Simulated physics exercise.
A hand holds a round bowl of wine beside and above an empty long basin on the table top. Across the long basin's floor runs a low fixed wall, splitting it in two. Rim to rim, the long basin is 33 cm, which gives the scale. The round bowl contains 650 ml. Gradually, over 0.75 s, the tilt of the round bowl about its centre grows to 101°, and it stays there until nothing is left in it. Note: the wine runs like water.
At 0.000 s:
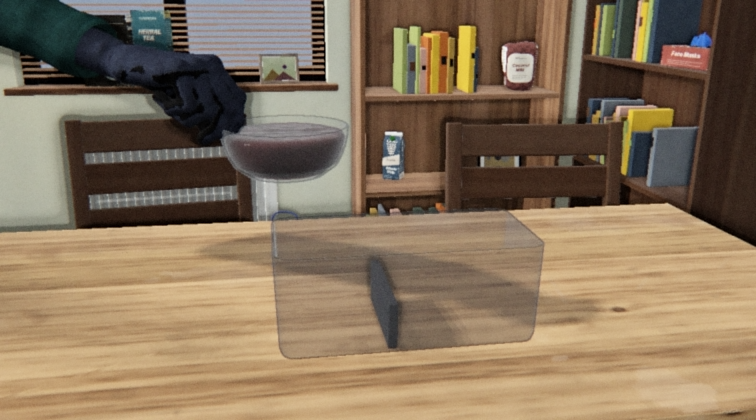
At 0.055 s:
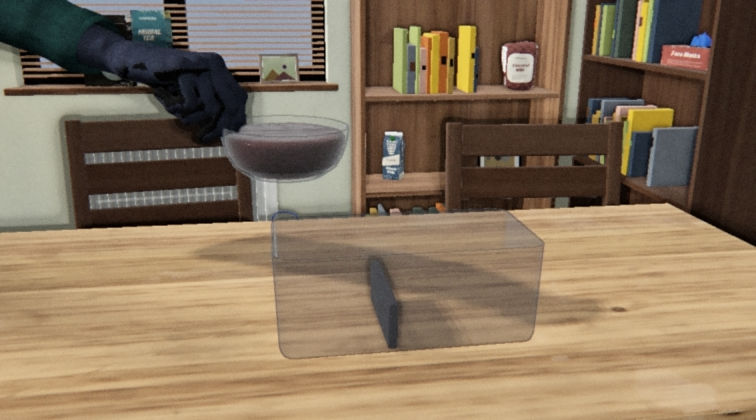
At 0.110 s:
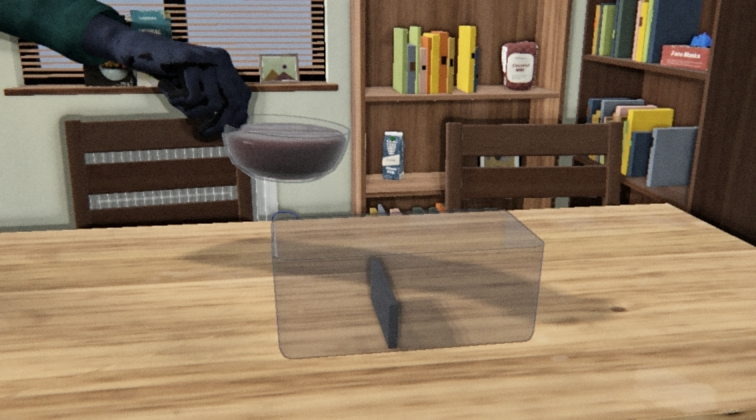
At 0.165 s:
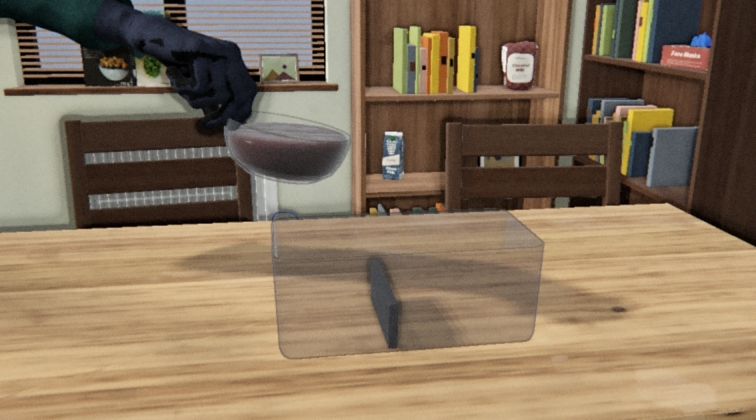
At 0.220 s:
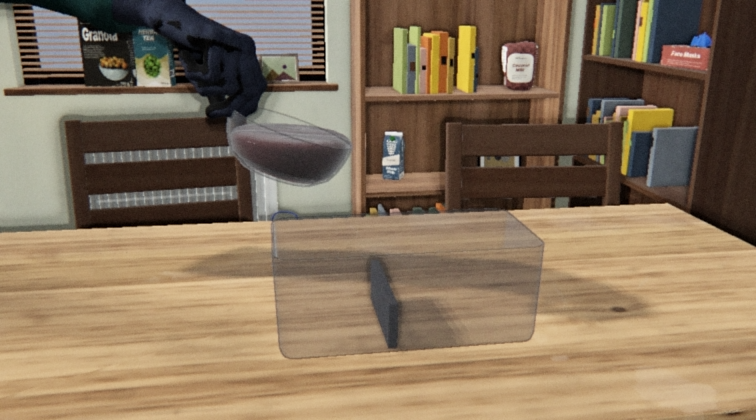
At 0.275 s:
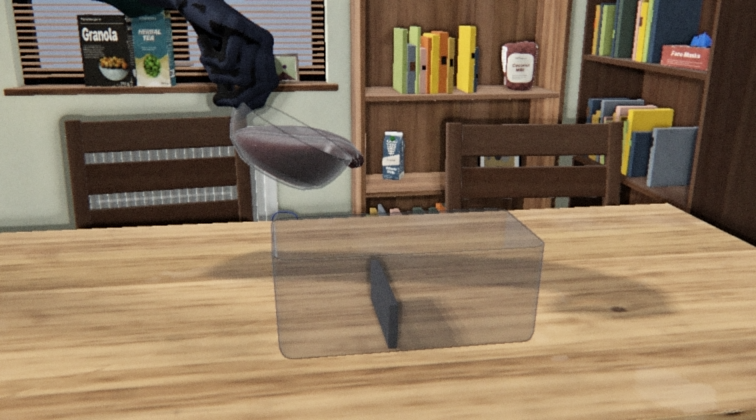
A dark-gloved hand in a green sleeve holds a clear round bowl of dull reddish wine at upper left, above a pale wooden table seen from a fixed view in a room with chairs, blinds and bookshelves. Below sits an empty, see-through long basin divided by a dark upright wall. The hand rises and tilts the bowl rightward, slowly then more steeply, until wine reaches over its right rim.
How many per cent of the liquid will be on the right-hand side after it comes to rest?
Some 57 per cent will be on the right-hand side.
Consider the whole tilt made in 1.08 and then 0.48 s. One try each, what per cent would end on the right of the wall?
I'd expect close to 65 per cent and then close to 45 per cent.
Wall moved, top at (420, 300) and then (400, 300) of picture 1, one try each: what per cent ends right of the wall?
I'd say 15 percent on the first go, 40 percent on the next.
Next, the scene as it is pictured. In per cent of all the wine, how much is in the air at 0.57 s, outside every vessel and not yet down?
It comes to roughly 26 per cent.
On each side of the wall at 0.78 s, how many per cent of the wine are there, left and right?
About 40 left, about 58 right.
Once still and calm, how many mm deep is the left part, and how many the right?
On the left it stands about 14 mm, on the right about 14 mm.
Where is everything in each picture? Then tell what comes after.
In the first frame, it leans 0°; its right rim is at (347, 126); the wine meets the walls at (224, 134) and (345, 131); the long basin's rim runs from (273, 239) to (524, 227); the wall's top is at (383, 282).
In the second frame, it leans 1°; its right rim is at (348, 127); the wine meets the walls at (224, 134) and (345, 132).
In the third frame, it leans 5°; its right rim is at (349, 131); the wine meets the walls at (225, 132) and (346, 134).
In the fourth frame, it leans 12°; its right rim is at (350, 138); the wine meets the walls at (228, 131) and (348, 135).
In the fifth frame, it leans 20°; its right rim is at (351, 148); the wine meets the walls at (231, 131) and (348, 141); 2 per cent is over the edge.
In the sixth frame, it leans 30°; its right rim is at (350, 158); the wine meets the walls at (233, 133) and (344, 148); 9 per cent is over the edge.
By 0.57 s the tilt is 87° and 13 per cent is still to pour, 17 is left of the wall and 45 right of it.
By 0.78 s the tilt is 101° and 1 per cent is still to pour, 40 is left of the wall and 57 right of it.
By 1.01 s the tilt is 101° and 0 per cent is still to pour, 42 is left of the wall and 57 right of it.
By 1.25 s the tilt is 101° and 0 per cent is still to pour, 42 is left of the wall and 57 right of it.
At rest 42 per cent lies left of the wall, 57 right of it and 0 outside.
